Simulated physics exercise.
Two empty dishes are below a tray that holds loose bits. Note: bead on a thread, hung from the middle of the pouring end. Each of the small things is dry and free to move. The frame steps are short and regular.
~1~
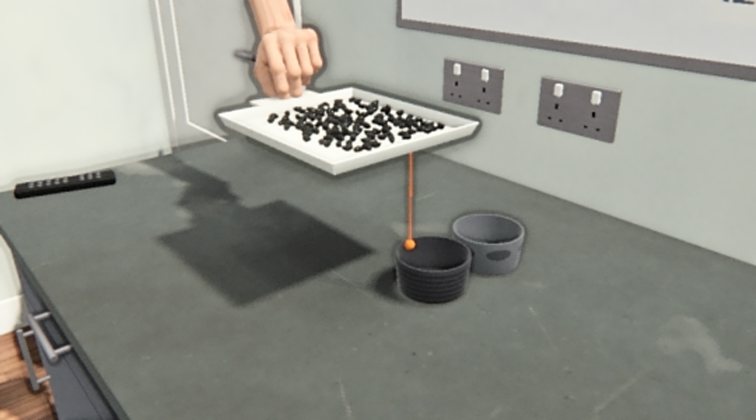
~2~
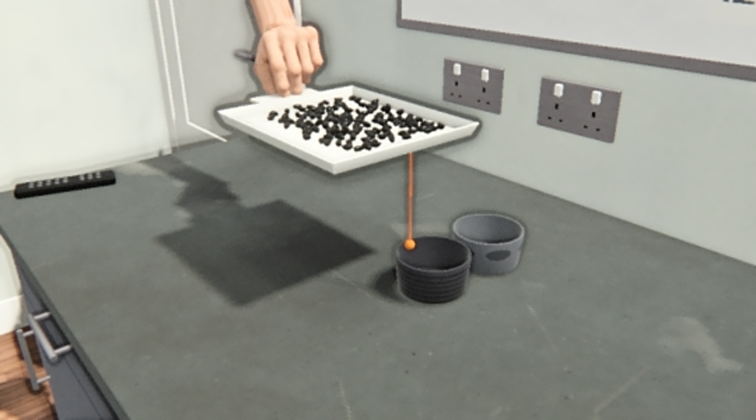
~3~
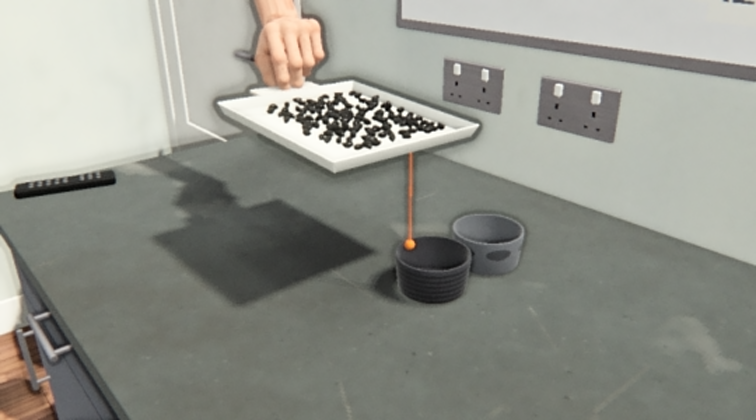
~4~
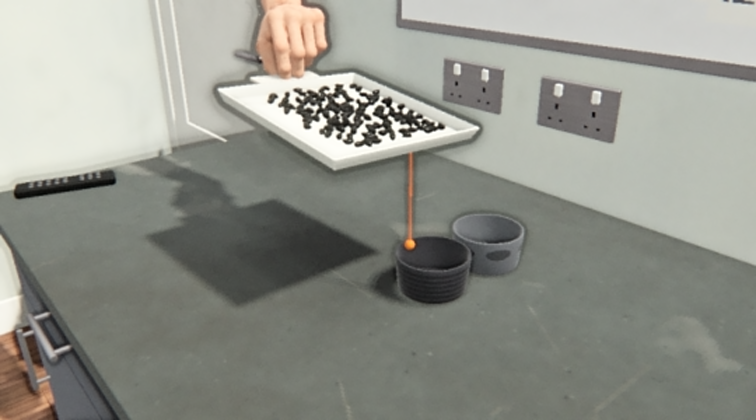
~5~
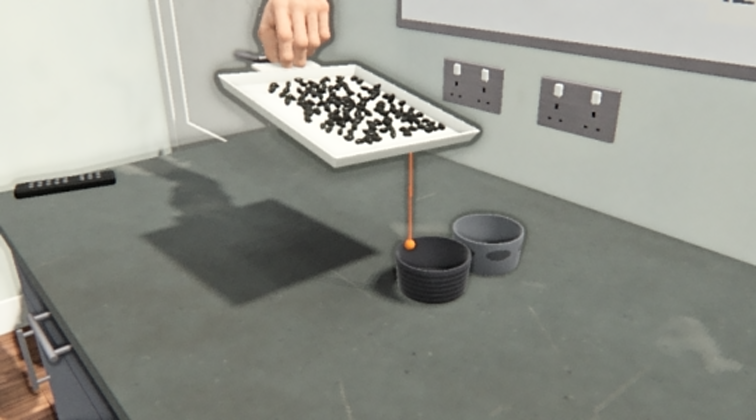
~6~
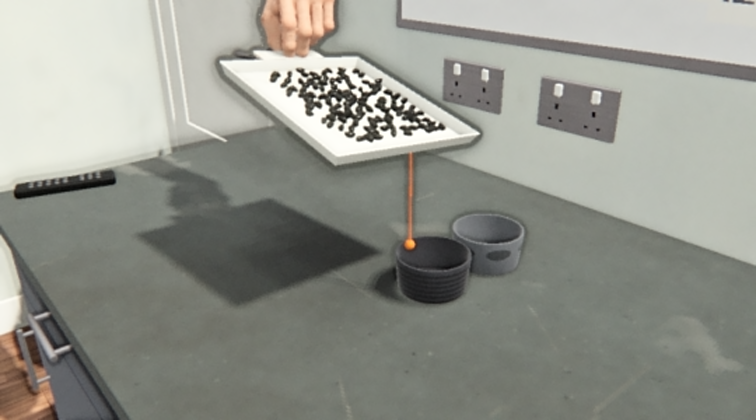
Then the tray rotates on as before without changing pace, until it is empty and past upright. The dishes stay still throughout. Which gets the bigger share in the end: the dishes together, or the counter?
The dishes are left with the main part.
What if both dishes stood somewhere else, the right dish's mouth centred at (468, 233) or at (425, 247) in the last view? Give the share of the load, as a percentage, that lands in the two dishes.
It comes to roughly 80 per cent in one try and roughly 30 per cent in the next.
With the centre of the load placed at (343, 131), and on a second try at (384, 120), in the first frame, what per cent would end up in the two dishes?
In order, 80 % then 70 %.
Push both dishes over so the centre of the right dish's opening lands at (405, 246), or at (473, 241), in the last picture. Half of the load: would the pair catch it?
In order, they'd catch a minor share, and next a major share.
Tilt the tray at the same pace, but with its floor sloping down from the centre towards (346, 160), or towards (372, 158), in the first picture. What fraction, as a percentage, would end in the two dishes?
Near 0 % and, after that, 0 %.
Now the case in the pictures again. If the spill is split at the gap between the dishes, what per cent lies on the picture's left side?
Some 30 per cent.
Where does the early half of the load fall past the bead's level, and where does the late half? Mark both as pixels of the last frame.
(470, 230), then (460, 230).
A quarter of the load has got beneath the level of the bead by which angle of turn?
85°.
Soon after the last picture, tray tipped steeply; nearly all on the tray; a stray few in the air.
A little later, tray tipped right over; about a quarter on the tray; about a quarter in the left dish; about a third in the right dish; a small part outside both; about a quarter in the air.
Later still, tray tipped past a quarter turn; about a third in the left dish; about half in the right dish; a small part outside both.
At rest, tray tipped past a quarter turn; about a third in the left dish; about half in the right dish; a small part outside both.
